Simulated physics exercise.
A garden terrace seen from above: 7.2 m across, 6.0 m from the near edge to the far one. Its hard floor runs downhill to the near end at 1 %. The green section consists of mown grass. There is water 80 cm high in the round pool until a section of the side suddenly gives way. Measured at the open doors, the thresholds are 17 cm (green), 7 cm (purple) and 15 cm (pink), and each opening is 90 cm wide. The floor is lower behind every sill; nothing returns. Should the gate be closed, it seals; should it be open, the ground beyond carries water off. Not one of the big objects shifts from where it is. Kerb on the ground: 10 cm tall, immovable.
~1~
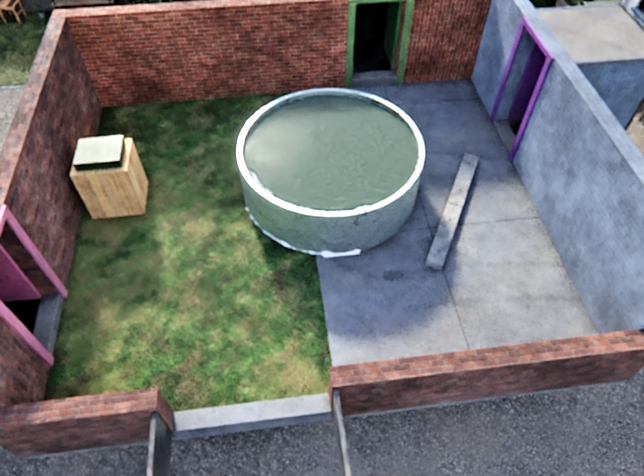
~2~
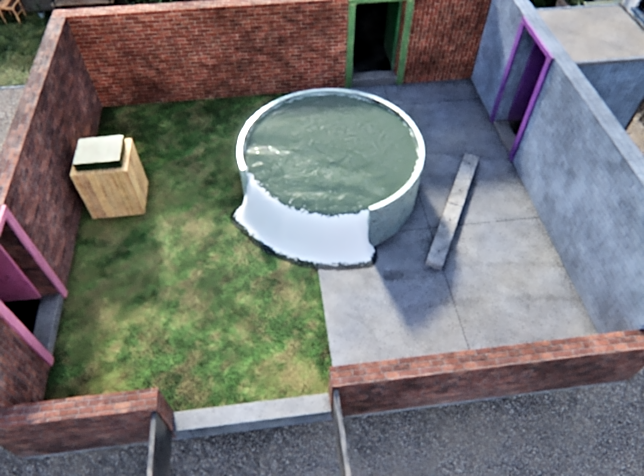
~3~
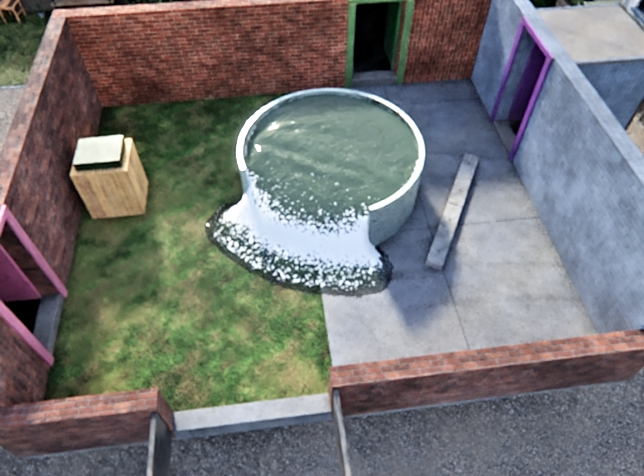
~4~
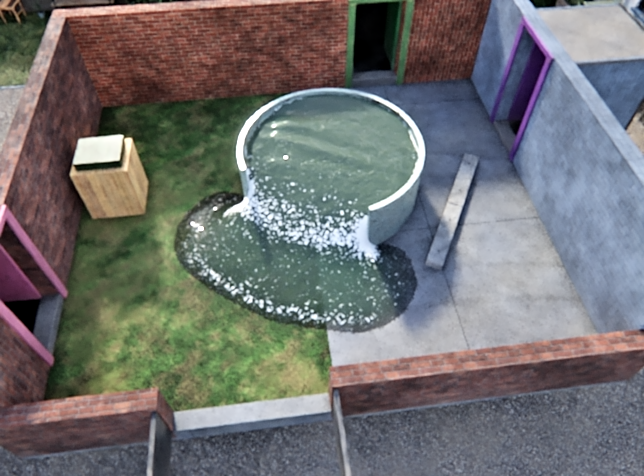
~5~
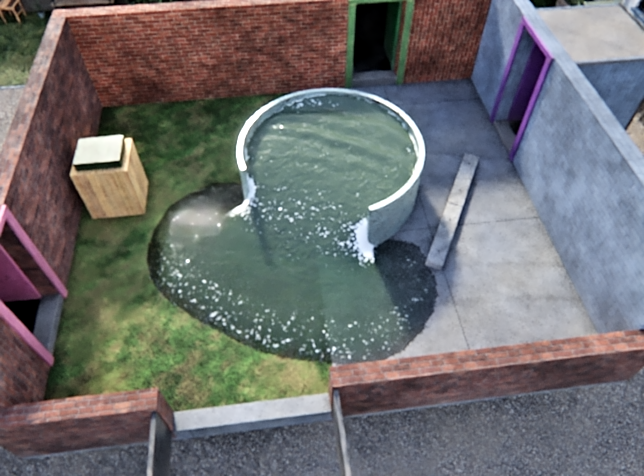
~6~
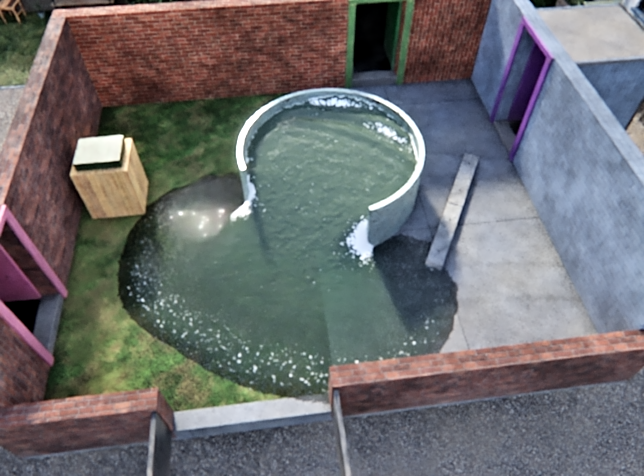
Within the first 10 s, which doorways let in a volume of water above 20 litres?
In the end the green door will see less than the limit; the purple door will see less than the limit; the pink door will see more than the limit.
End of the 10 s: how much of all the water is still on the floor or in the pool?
Some 54 per cent remains.
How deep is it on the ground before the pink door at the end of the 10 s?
I'd say close to 7.0 cm.
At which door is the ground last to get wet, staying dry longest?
That would be the green one.
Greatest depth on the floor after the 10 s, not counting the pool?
Depth max: Approx. 12 cm.
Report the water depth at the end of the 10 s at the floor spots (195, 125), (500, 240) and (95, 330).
Around 5 cm, 8 cm and 7 cm, in the order given.
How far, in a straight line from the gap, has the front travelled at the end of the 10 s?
Roughly 5.2 m.
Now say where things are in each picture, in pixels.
The first frame shows still water, 80 cm deep, in the round pool at (331, 149).
In the second frame, the front is at (373, 249), 1.2 m from the gap at (296, 233); 0.5 m2 of floor is under water; 80 cm left at the back of the round pool.
In the third frame, water pours out at (296, 235) and has run 1.4 m, to (384, 279); deepest outside 45 cm, 80 cm at the round pool's back.
In the fourth frame, water pours out at (296, 237) and has run 1.8 m, to (405, 298); deepest outside 40 cm, 80 cm at the round pool's back.
In the fifth frame, the front is at (426, 311), 2.2 m from the gap at (296, 238); 7.1 m2 of floor is under water; 76 cm left at the back of the round pool.
In the sixth frame, water pours out at (296, 238) and has run 2.6 m, to (399, 383); deepest outside 37 cm, 69 cm at the round pool's back.
A moment later water covers 45 % of the floor and is deepest (36 cm) near (352, 389); green door not reached, purple door not reached, pink door 10 cm at the sill, 0 L in.
Soon after water covers 45 % of the floor and is deepest (48 cm) near (39, 428); green door not reached, purple door not reached, pink door 22 cm at the sill, 1 L in.
Next water covers 55 % of the floor and is deepest (24 cm) near (39, 428); green door not reached, purple door not reached, pink door 23 cm at the sill, 59 L in.
Later on water covers 75 % of the floor and is deepest (16 cm) near (58, 333); green door not reached, purple door 7 cm at the sill, 0 L in, pink door 14 cm at the sill, 74 L in.
At the end water covers 95 % of the floor and is deepest (12 cm) near (495, 344); green door 3 cm at the sill, 0 L in, purple door 5 cm at the sill, 1 L in, pink door 7 cm at the sill, 74 L in.
